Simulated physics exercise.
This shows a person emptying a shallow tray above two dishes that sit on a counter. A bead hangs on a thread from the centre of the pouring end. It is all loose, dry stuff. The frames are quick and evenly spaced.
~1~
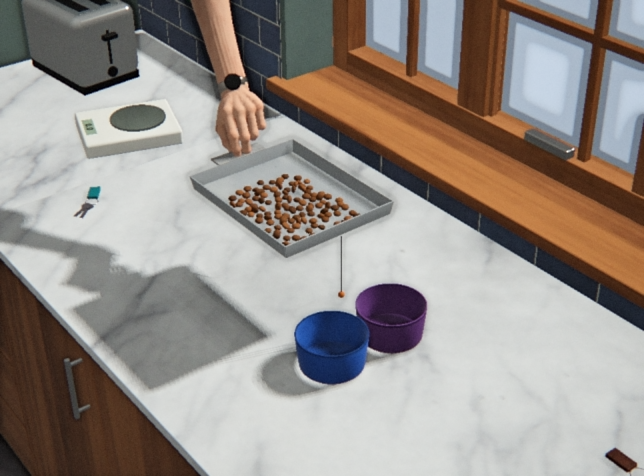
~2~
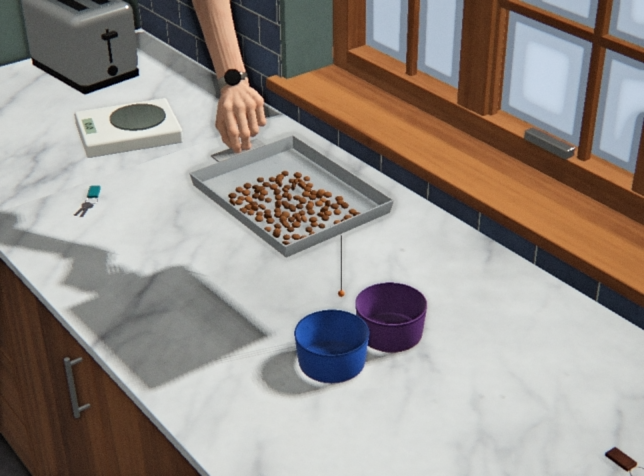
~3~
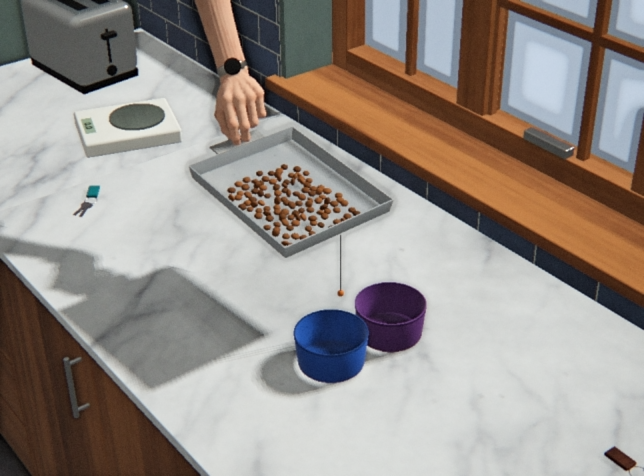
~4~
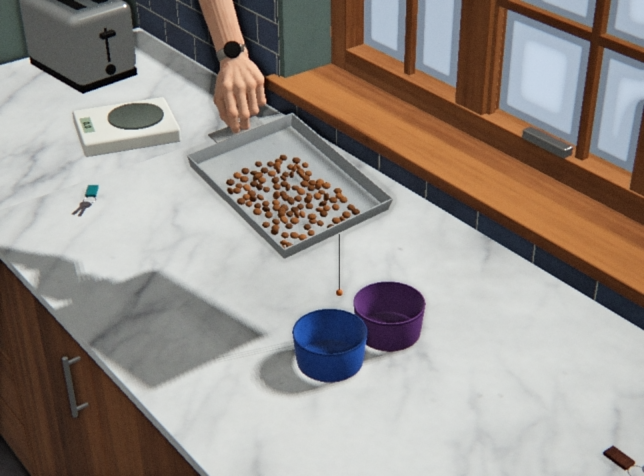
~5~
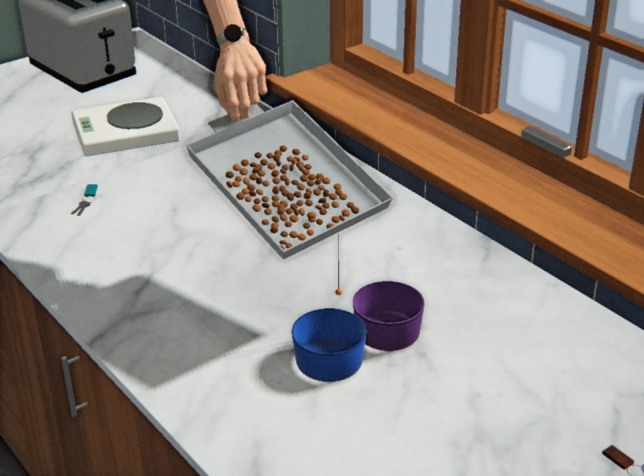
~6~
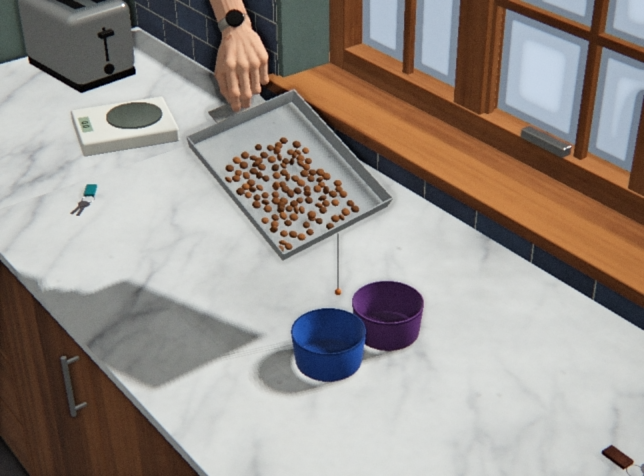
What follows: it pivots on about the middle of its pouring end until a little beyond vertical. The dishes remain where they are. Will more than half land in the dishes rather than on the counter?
Yes.
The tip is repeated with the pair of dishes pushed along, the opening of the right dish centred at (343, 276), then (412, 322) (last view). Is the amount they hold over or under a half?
At place one a lesser share; at place two a lesser share.
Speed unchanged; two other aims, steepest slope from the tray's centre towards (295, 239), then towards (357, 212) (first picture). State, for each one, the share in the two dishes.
50 % and 50 %, roughly.
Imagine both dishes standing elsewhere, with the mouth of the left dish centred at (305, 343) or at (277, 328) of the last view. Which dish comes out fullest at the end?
It comes out as the dish further left in the first try and the dish further left in the second.
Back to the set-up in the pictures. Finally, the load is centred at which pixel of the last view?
The centre settles at about (324, 360).
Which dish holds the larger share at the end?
It is the dish on the left.
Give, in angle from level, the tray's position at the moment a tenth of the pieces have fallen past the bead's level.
Angle reached: About 85°.
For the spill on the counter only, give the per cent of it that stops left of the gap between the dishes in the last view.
Close to 90 in a hundred.
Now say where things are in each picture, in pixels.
In the first picture, corners of the pouring end at (286, 245) and (390, 201), level; middle of the load at (288, 208), bits of dog kibble; left dish at (355, 364); right dish at (414, 334); bead on its thread at (341, 294).
In the second picture, corners of the pouring end at (286, 244) and (390, 200), level; middle of the load at (288, 206).
In the third picture, corners of the pouring end at (286, 245) and (390, 199), tipped barely, lowest at the left corner; middle of the load at (287, 203).
In the fourth picture, corners of the pouring end at (285, 247) and (390, 198), tipped a little, lowest at the left corner; middle of the load at (286, 198).
In the fifth picture, corners of the pouring end at (285, 249) and (389, 197), tipped clearly, lowest at the left corner; middle of the load at (285, 193).
In the sixth picture, corners of the pouring end at (284, 251) and (390, 197), tipped clearly, lowest at the left corner; middle of the load at (285, 189); left dish at (351, 361); right dish at (411, 331).
Soon after the last picture, tray tipped steeply; nearly all on the tray; a stray few in the air.
A little later, tray tipped past a quarter turn; about a third on the tray; about a third in the left dish; a small part outside both; a small part in the air.
Later still, tray tipped past a quarter turn; about two thirds in the left dish; a small part in the right dish; about a quarter outside both.
At rest, tray tipped past a quarter turn; about two thirds in the left dish; a small part in the right dish; about a quarter outside both.
